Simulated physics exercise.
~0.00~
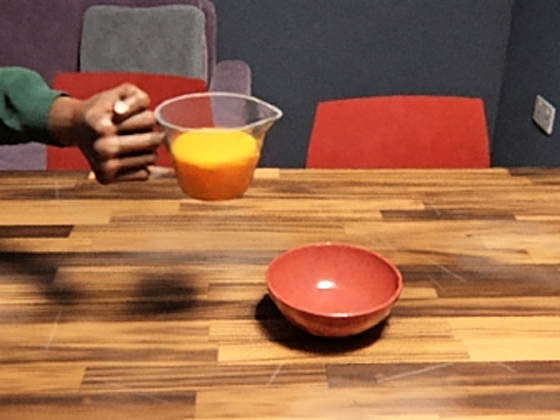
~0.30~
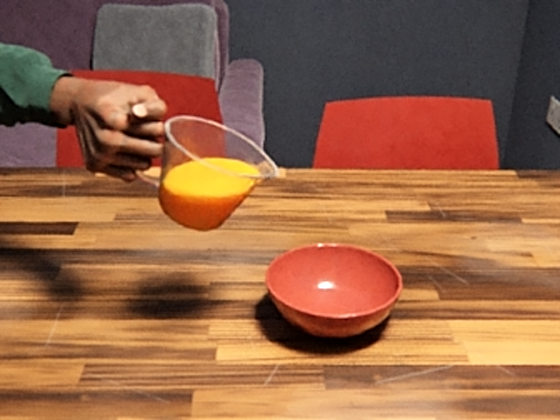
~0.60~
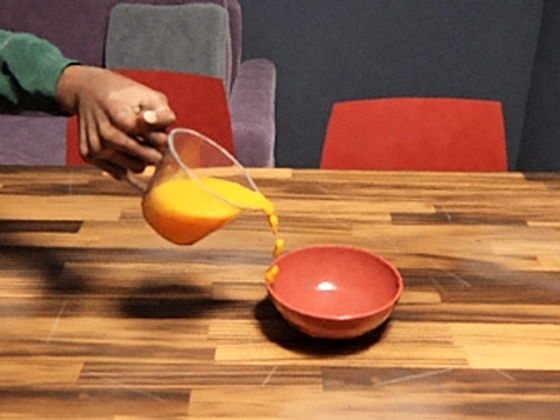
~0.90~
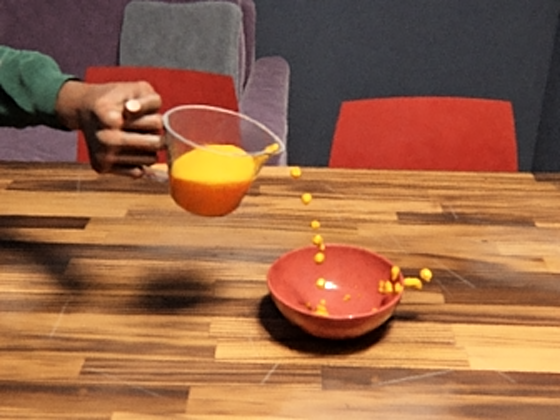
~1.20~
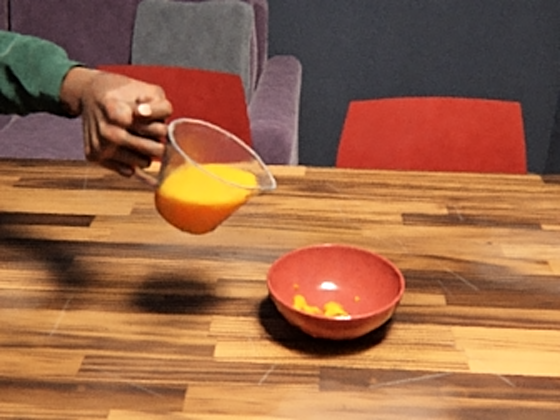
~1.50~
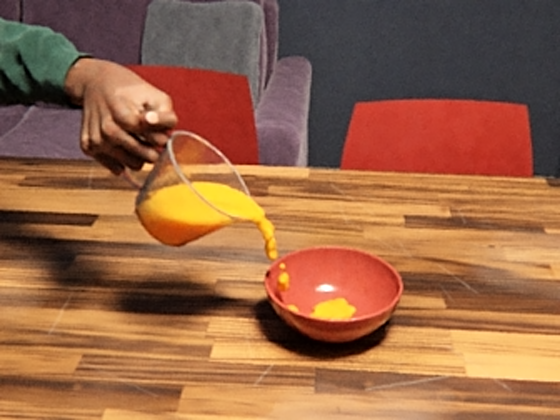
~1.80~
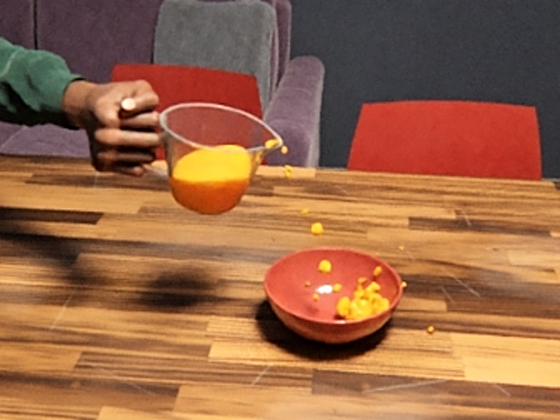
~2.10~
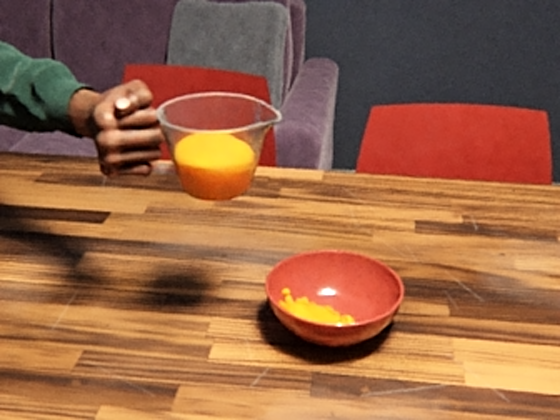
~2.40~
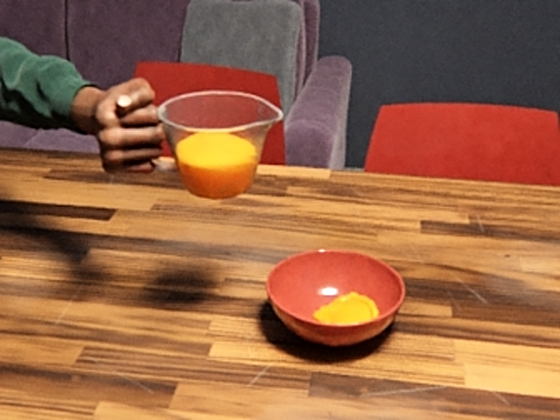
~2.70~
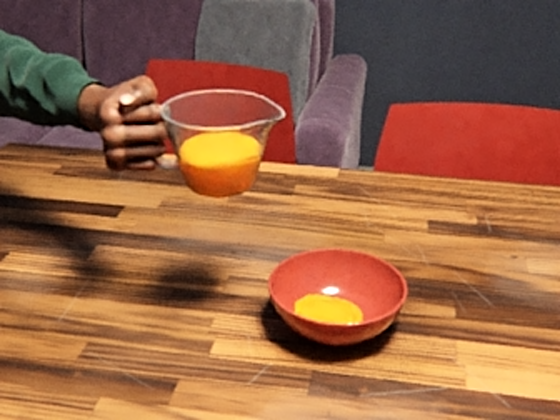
A hand tipping a glass jug of orange juice twice over a red bowl, then holding it level with a small pool below.
